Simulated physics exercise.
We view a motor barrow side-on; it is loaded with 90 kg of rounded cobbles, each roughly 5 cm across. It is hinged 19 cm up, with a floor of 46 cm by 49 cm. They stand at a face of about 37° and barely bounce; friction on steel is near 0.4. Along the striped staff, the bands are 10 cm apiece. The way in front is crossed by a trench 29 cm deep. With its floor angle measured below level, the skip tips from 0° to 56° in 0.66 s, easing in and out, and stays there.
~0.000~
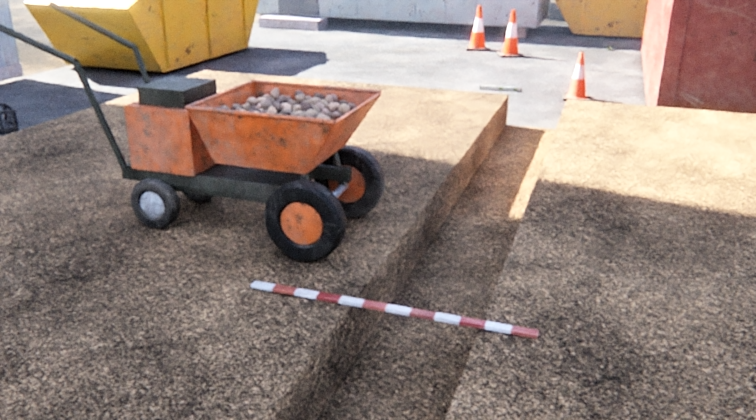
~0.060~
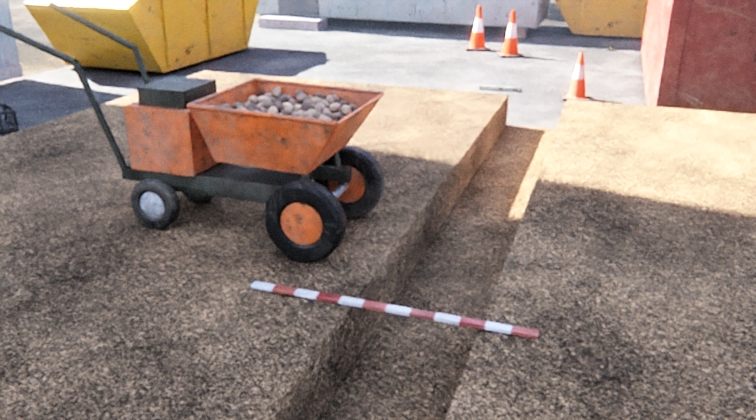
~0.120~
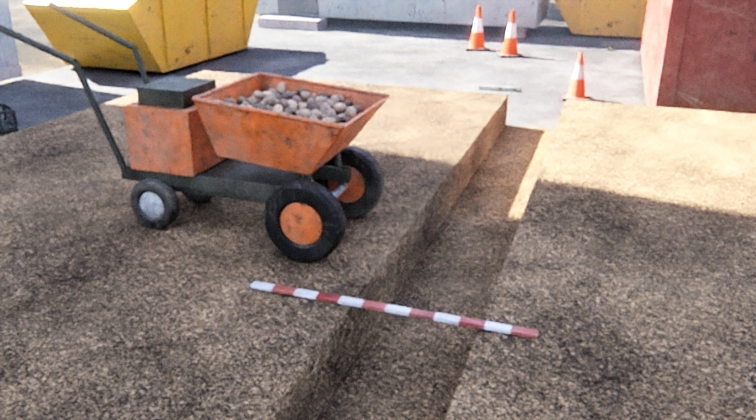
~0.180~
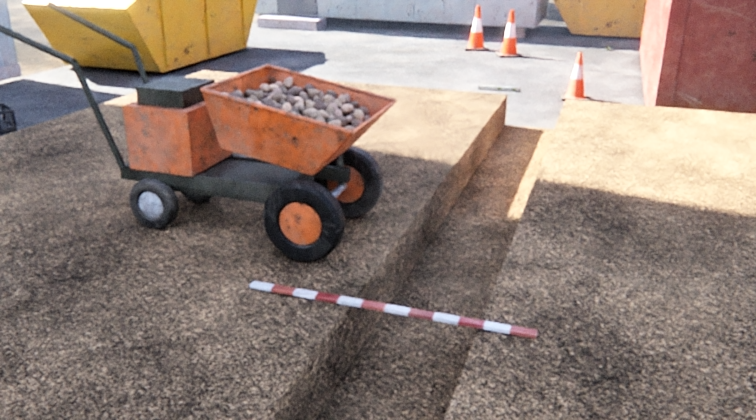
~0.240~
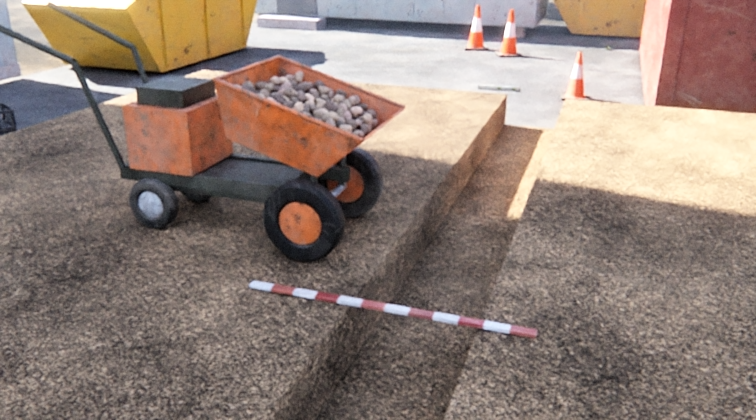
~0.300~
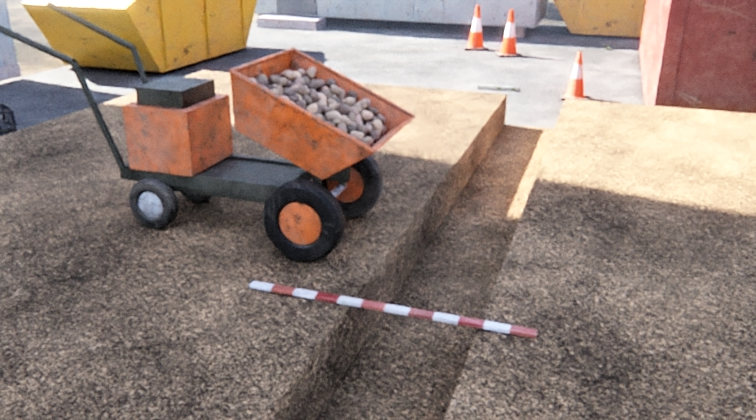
Orange skip of a motor barrow loaded with rounded cobbles tilting steadily forward to the right beside a narrow trench.
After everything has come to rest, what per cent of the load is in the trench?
I would say 41 percent.
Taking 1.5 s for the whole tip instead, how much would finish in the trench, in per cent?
Close to 35 per cent then.
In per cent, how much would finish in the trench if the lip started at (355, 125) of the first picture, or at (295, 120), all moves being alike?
It'd be around 35 per cent and after that around 40 per cent.
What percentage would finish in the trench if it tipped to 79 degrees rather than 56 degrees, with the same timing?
It would come to about 95 percent.
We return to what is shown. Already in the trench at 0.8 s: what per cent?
About 5 per cent by then.
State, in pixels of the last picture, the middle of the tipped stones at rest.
The resting stones are centred at roughly (467, 306).
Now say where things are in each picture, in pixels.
In the first picture, the skip is at 0°, its lip at (334, 123); the top of the load is at (315, 101).
In the second picture, lip at (337, 124), floor tilted 1°, highest stones at (298, 100); the stones move at 0.3 m/s on average.
In the third picture, lip at (343, 127), floor tilted 5°, highest stones at (288, 98); the stones move at 0.6 m/s on average.
In the fourth picture, lip at (351, 133), floor tilted 10°, highest stones at (282, 90); the stones move at 0.8 m/s on average.
In the fifth picture, lip at (362, 141), floor tilted 17°, highest stones at (282, 83); the stones move at 0.9 m/s on average.
In the sixth picture, lip at (374, 152), floor tilted 24°, highest stones at (289, 77); the stones move at 1.0 m/s on average.
After 0.5 s the floor is at 48°; 100 % in the skip; the foremost stones are at (392, 171).
After 0.8 s the floor is at 56°; 96 % in the skip, 4 % in the trench; the foremost stones are at (440, 215).
After 1.1 s the floor is at 56°; 71 % in the skip, 28 % in the trench, 1 % past the trench; the foremost stones are at (514, 273).
After 3.1 s the floor is at 56°; 58 % in the skip, 41 % in the trench, 1 % past the trench; the foremost stones are at (544, 287).
